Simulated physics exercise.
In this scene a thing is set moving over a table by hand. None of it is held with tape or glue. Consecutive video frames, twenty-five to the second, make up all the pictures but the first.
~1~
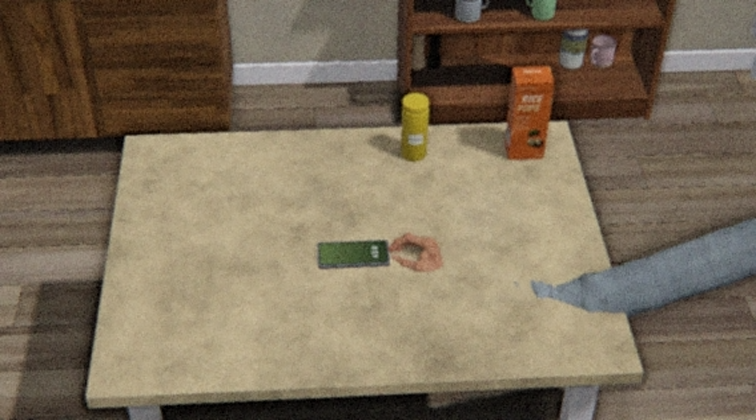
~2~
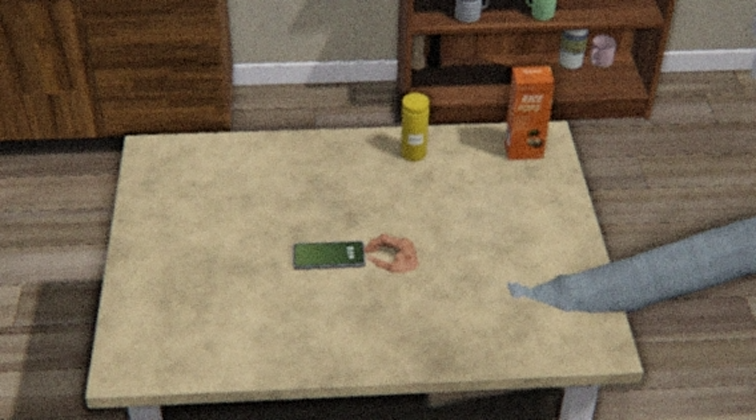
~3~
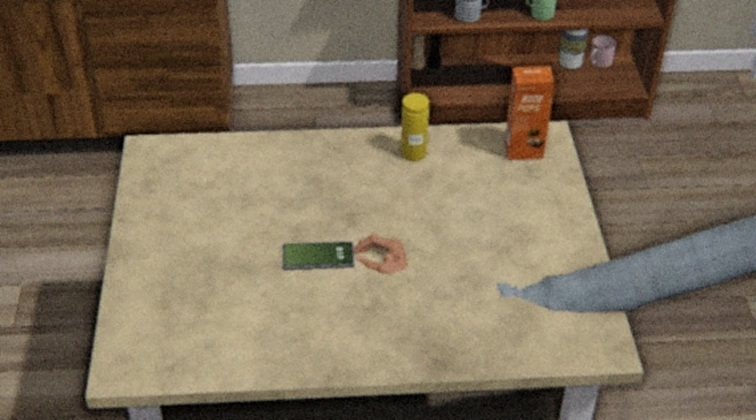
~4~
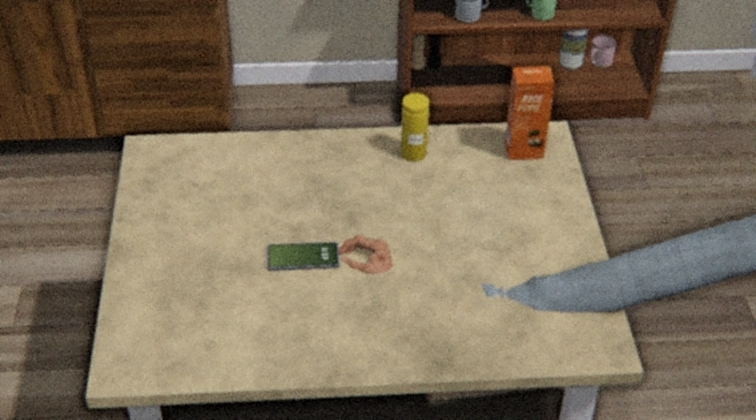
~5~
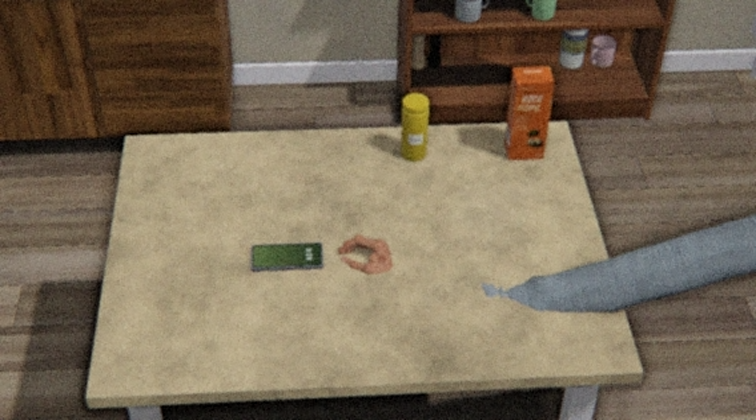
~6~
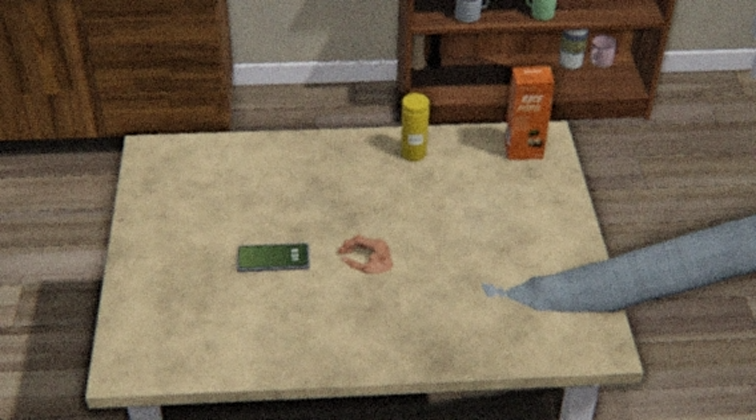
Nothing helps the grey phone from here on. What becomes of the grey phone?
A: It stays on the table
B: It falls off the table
(A) It stays on the table.
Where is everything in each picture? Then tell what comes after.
In the first frame, under the hand; grey phone (353, 254).
In the second frame, under the hand; grey phone (329, 255).
In the third frame, under the hand; grey phone (318, 256).
In the fourth frame, grey phone (303, 256).
In the fifth frame, grey phone (287, 257) displaced a little.
In the sixth frame, grey phone (273, 258) displaced a little.
Then, 0.24 s past the last view, grey phone displaced about its own width near (239, 259).
Then, 0.48 s past the last view, grey phone resting near (239, 259).
Finally, moved from the start, grey phone. Final places as the last picture's camera would see them, grey phone near (239, 259).
